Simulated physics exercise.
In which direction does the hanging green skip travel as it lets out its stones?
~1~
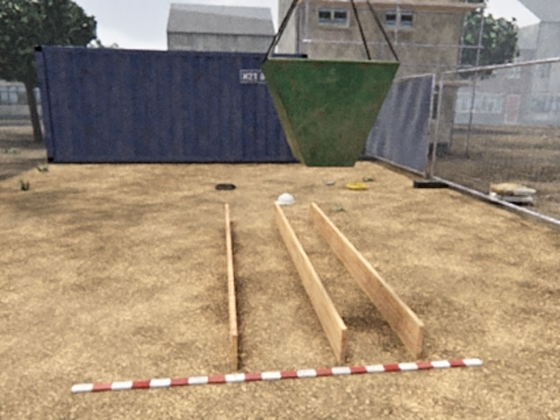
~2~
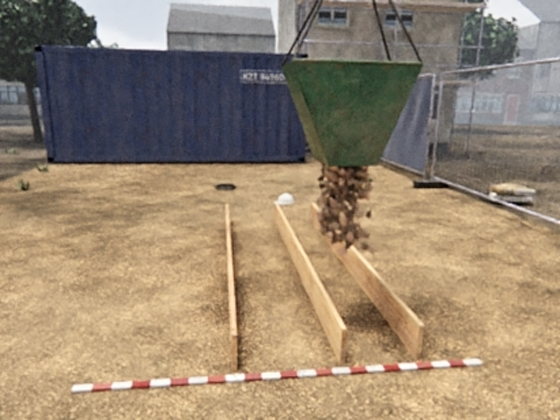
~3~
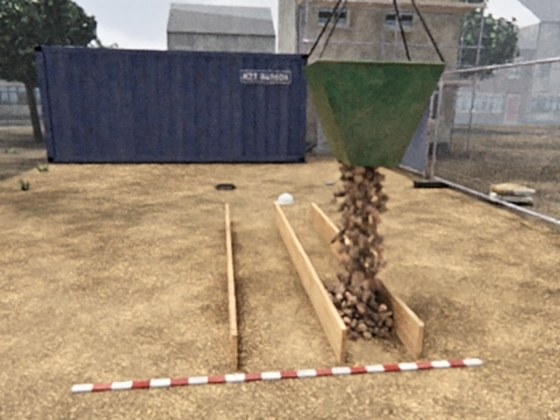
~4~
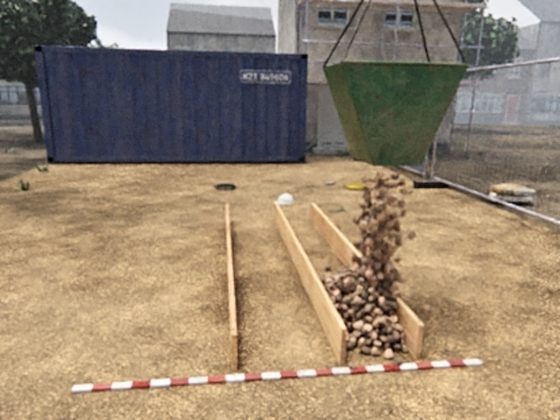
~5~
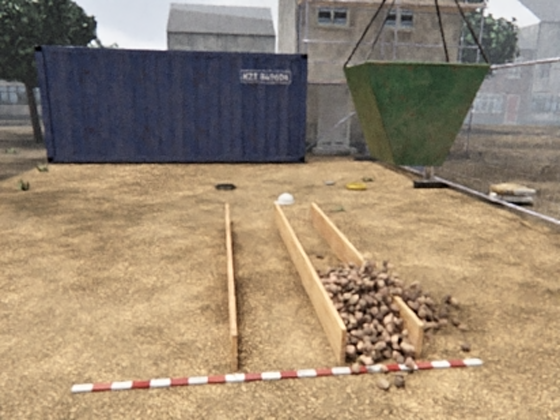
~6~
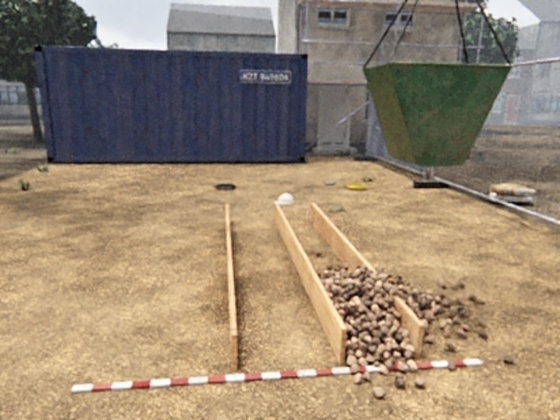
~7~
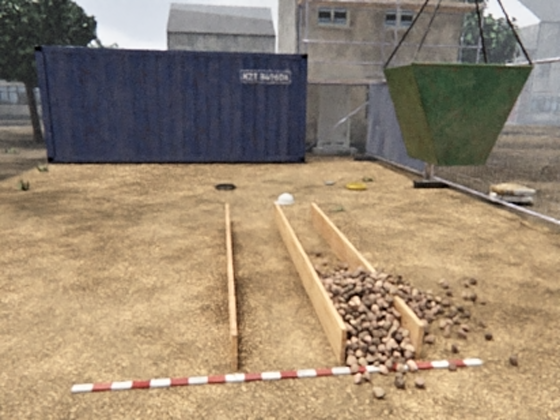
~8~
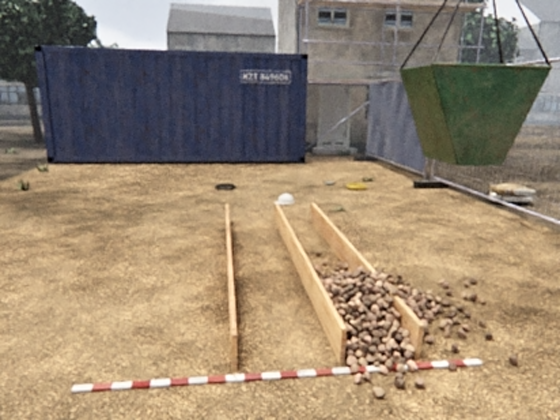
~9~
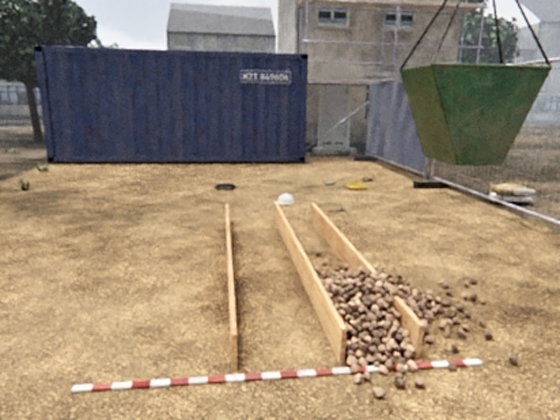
The skip moves to the right, passing over the right bay and on beyond the rightmost board.
